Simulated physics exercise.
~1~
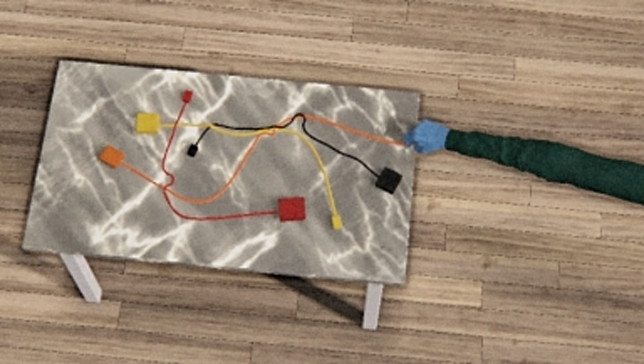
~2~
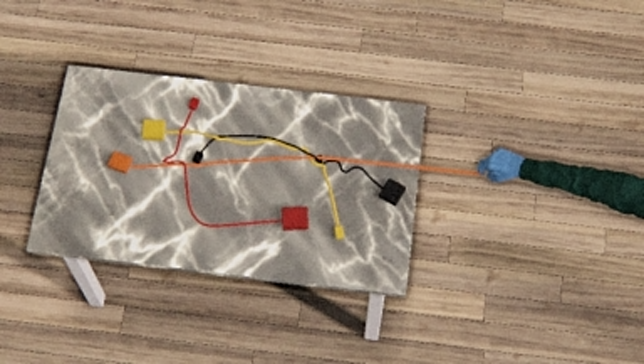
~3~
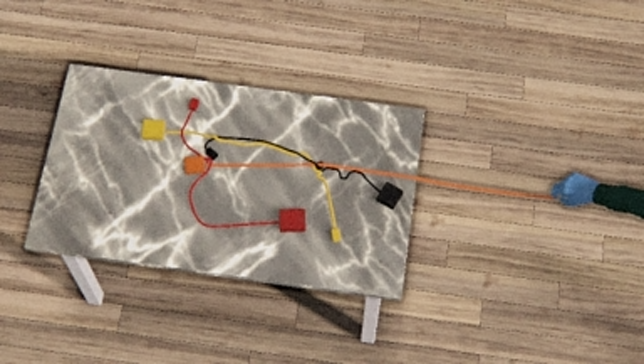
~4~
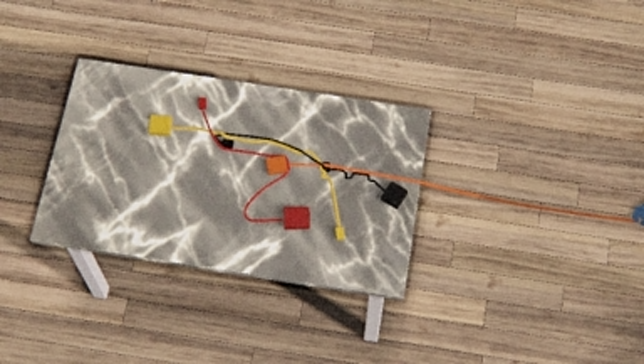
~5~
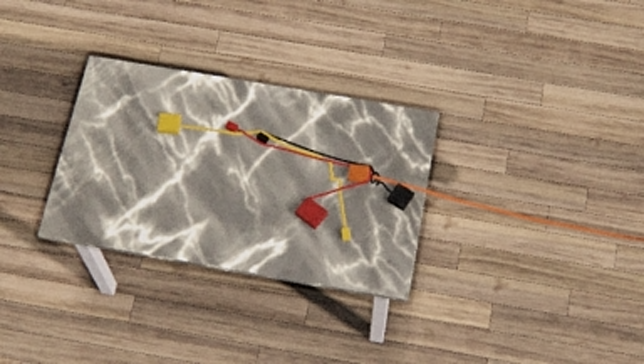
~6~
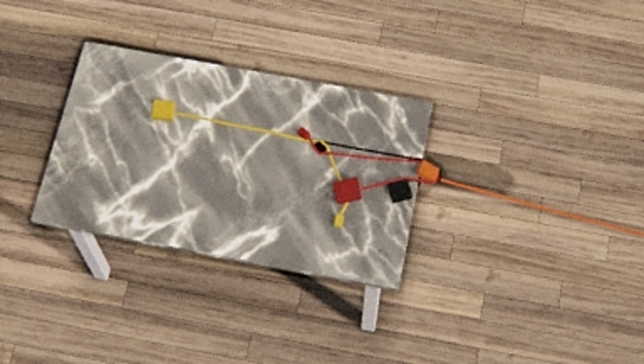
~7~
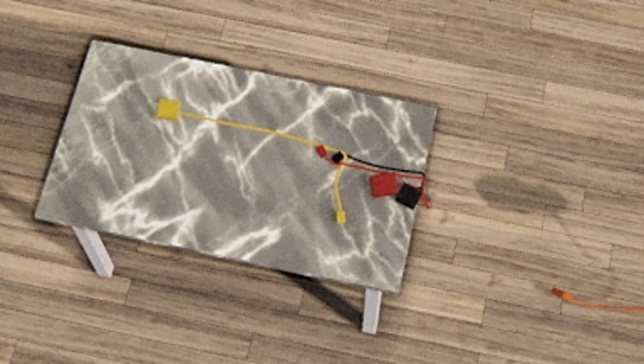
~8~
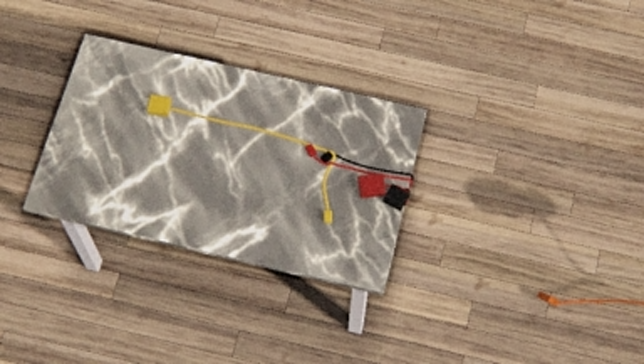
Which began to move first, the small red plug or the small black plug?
The black plug began to move first, and the red plug only started shifting later, as the orange lead kept being pulled to the right.
